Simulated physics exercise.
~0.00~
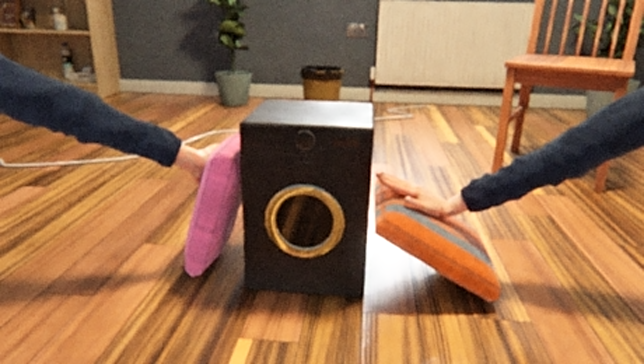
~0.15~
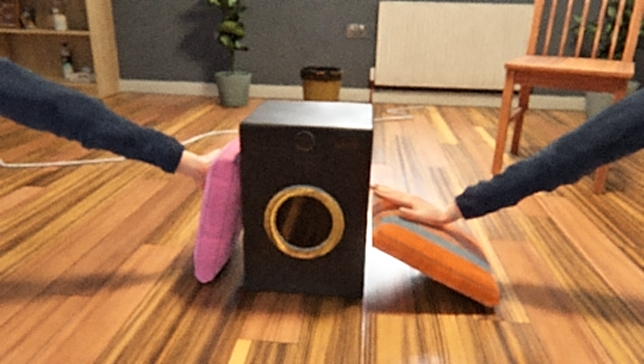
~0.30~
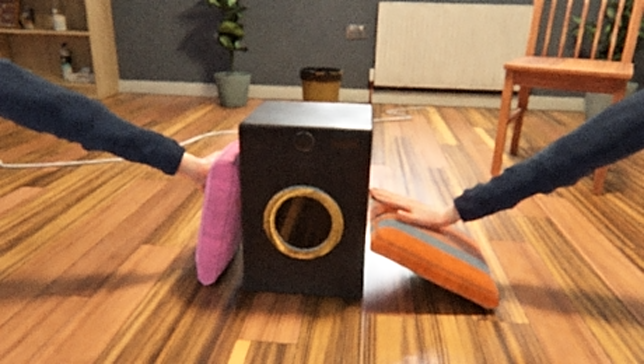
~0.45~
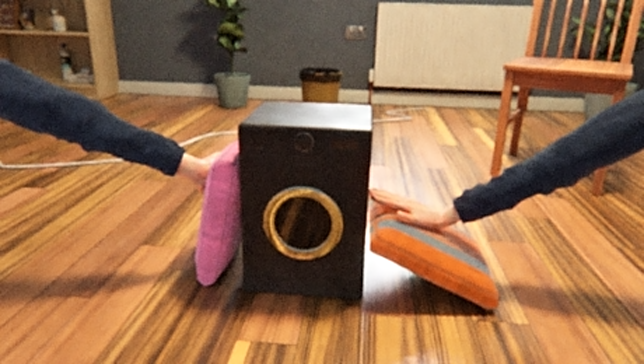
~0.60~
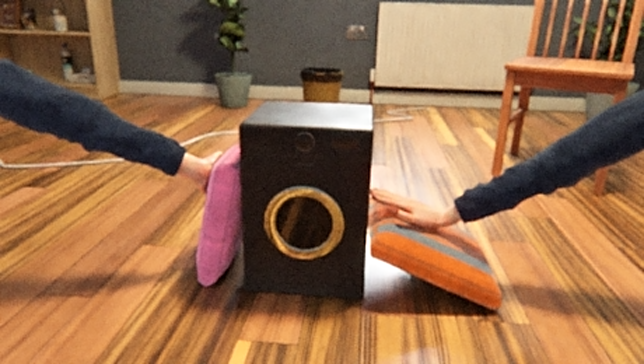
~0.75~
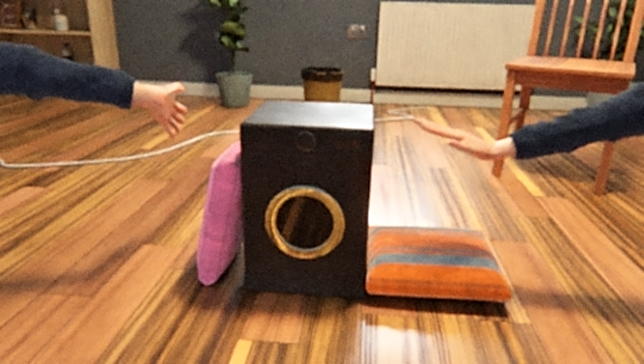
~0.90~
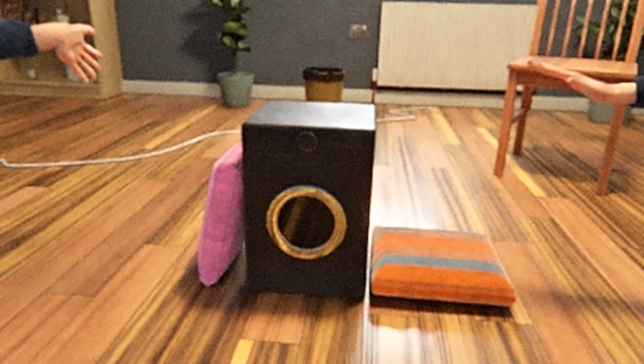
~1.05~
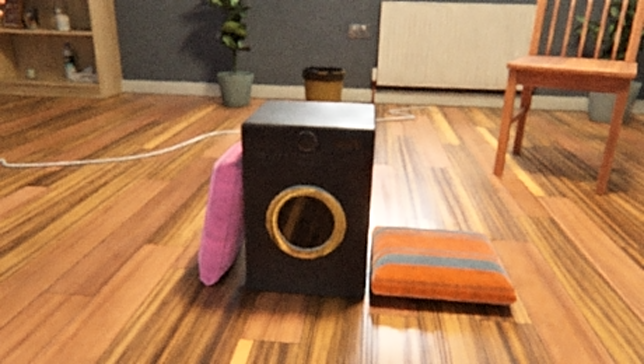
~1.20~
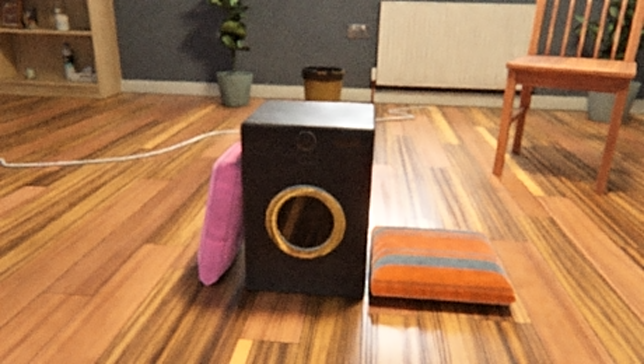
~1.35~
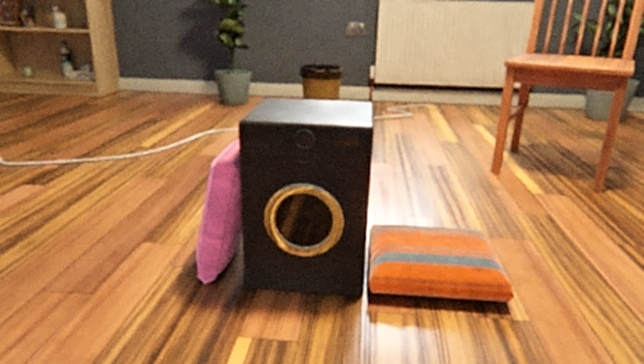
Two hands release cushions against a black box; the pink stays leaning, the orange drops flat.
